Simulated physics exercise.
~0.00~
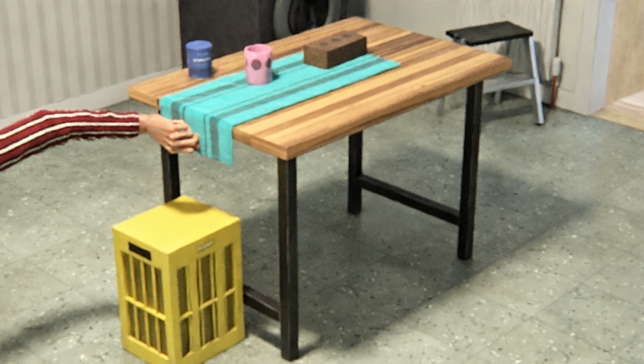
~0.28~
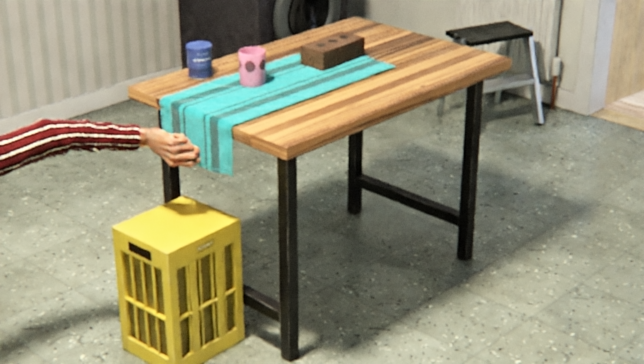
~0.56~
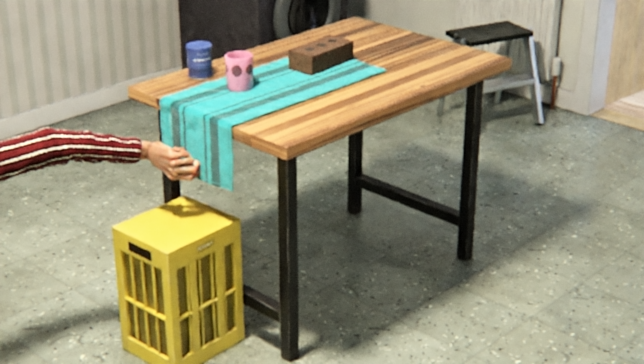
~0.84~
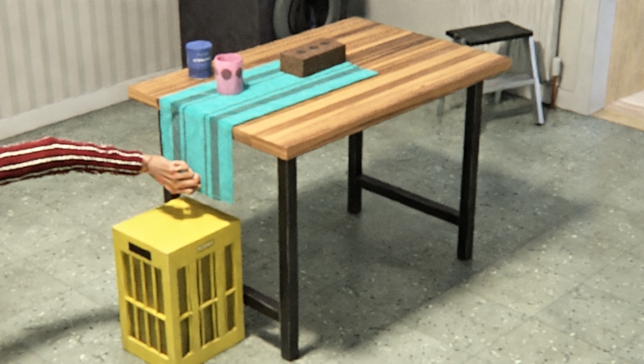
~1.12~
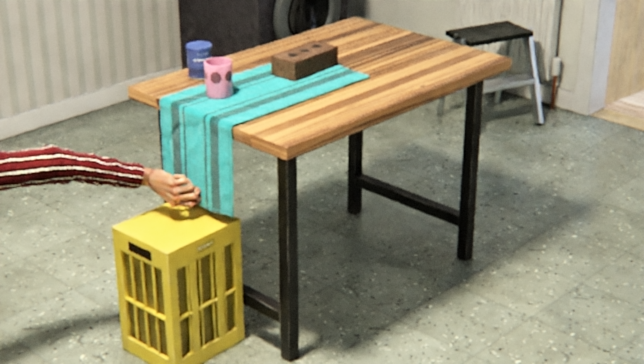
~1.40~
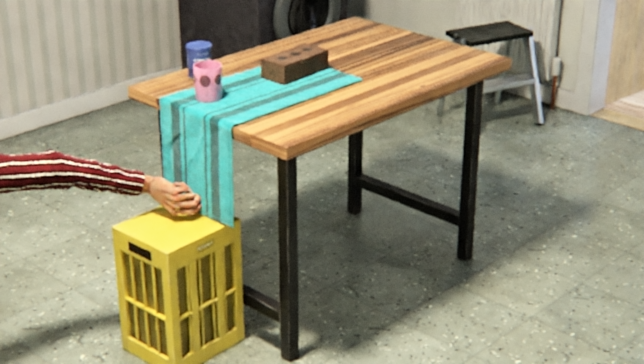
In a room with a speckled grey floor, seen from slightly above, a wooden table with black legs stands beside a yellow crate at the lower left. A turquoise striped scarf lies across the tabletop and hangs over its left end, with a pink mug and a dark brown brick on it and a blue tin behind. A hand in a red-and-white striped sleeve slowly draws the hanging end downward. The mug rides left with the cloth, upright, and the brick follows. Finally the hem reaches the crate, with the mug still on the table near the unmoved tin.
